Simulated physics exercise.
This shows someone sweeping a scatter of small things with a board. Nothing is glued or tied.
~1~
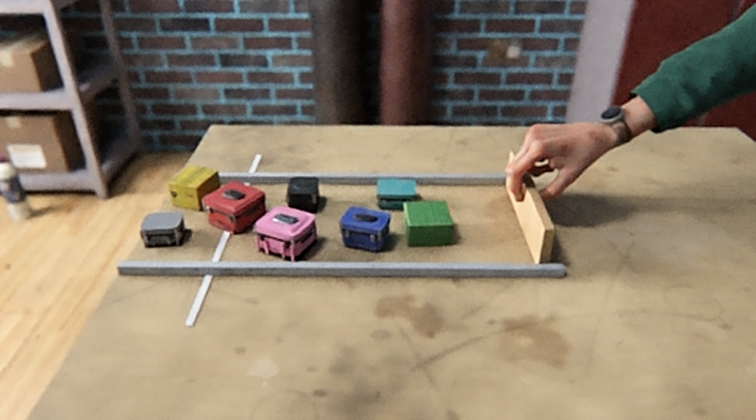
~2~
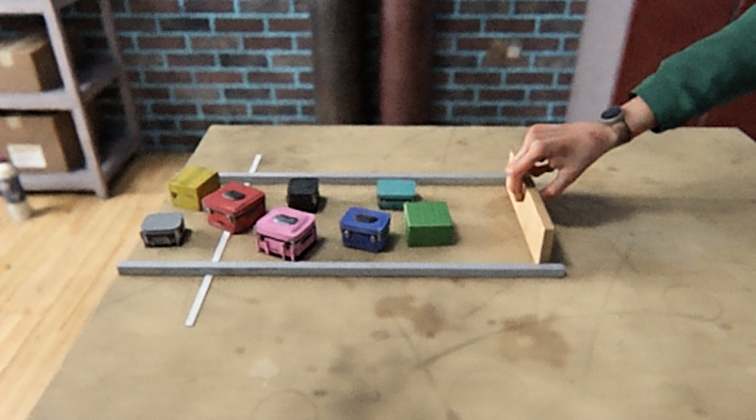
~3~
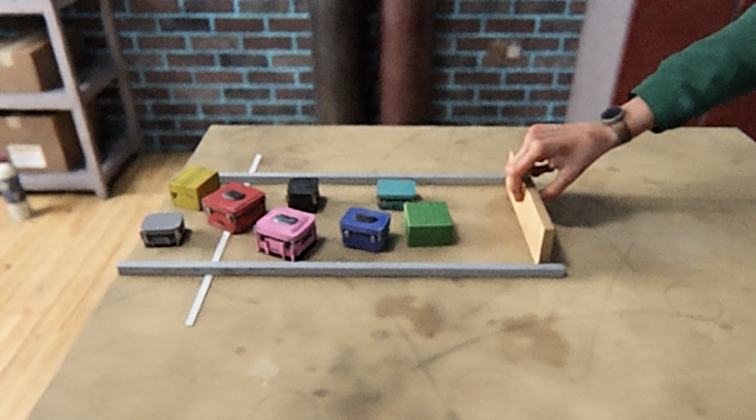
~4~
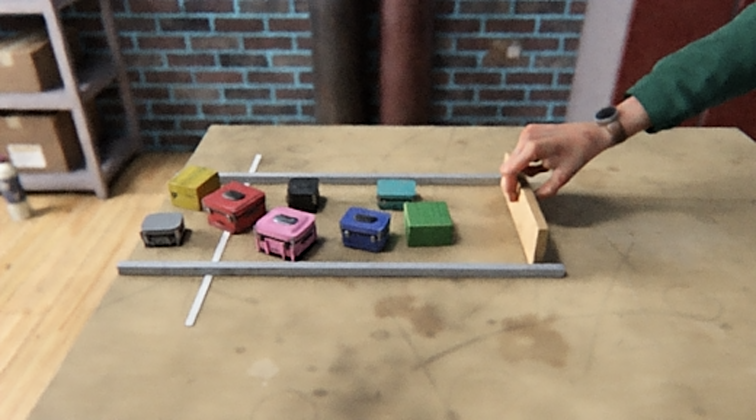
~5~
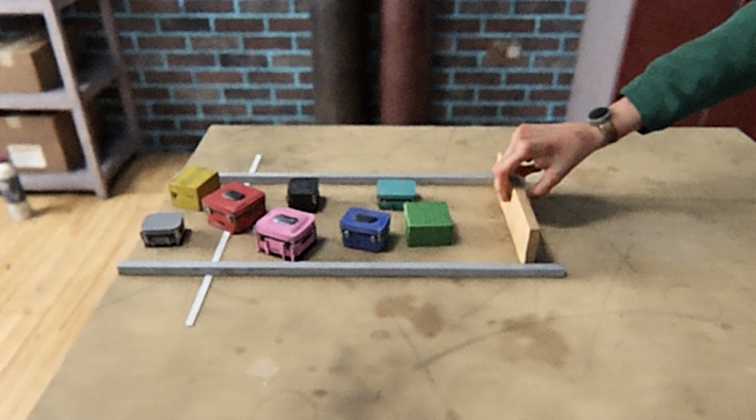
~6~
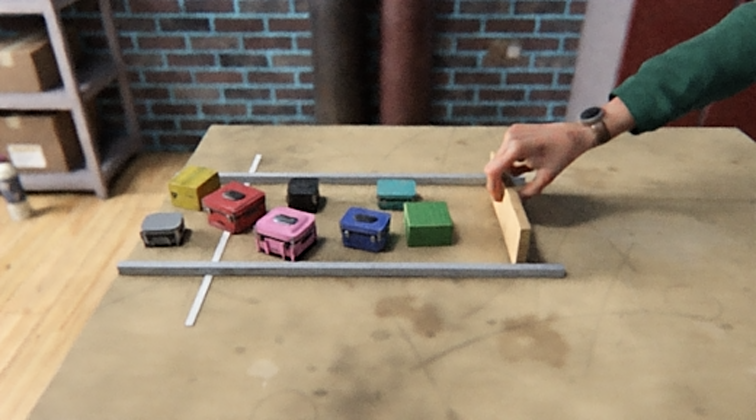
A hand in a green sleeve, wearing a dark watch, slides an upright wooden board slightly leftward between two grey rails on a worn tabletop, after barely moving at first. The still camera looks down from the front, with shelves and a brick wall behind. Eight small cases and boxes stay still: grey, yellow and red at left near a pale tape strip, black and pink midway, blue, teal and green nearer the board.
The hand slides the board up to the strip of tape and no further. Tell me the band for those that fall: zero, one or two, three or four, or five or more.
In the end the number that fall off is three or four.
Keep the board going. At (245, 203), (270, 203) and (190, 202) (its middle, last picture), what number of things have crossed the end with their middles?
It would be 2, 1 and 6.
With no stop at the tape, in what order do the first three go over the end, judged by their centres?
Earliest first: The grey case, then the pink case, then the yellow box.
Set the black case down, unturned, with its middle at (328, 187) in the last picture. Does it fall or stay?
From there it survives.
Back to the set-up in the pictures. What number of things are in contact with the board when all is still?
The number is 2.
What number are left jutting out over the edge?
2 of them.
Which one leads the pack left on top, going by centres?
It is the red case.
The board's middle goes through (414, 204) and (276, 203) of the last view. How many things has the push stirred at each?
The counts are 3 and 8.
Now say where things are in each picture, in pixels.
The first picture shows grey case (164, 230); yellow box (195, 188); red case (236, 207); board (527, 204); tape (232, 221).
The second picture shows yellow box (195, 188); black case (304, 196).
The third picture shows red case (236, 207); board (527, 204).
The fourth picture shows grey case (164, 231); pink case (287, 233).
The fifth picture shows yellow box (195, 188); blue case (366, 230).
The sixth picture shows grey case (164, 231); yellow box (195, 188); red case (236, 207); board (507, 204); tape (232, 221).
A little later, none off yet; grey case at rest near (164, 231); yellow box at rest near (195, 188); red case at rest near (236, 207).
When it is over, the number that fall off is three or four; down, pink case, yellow box and grey case.
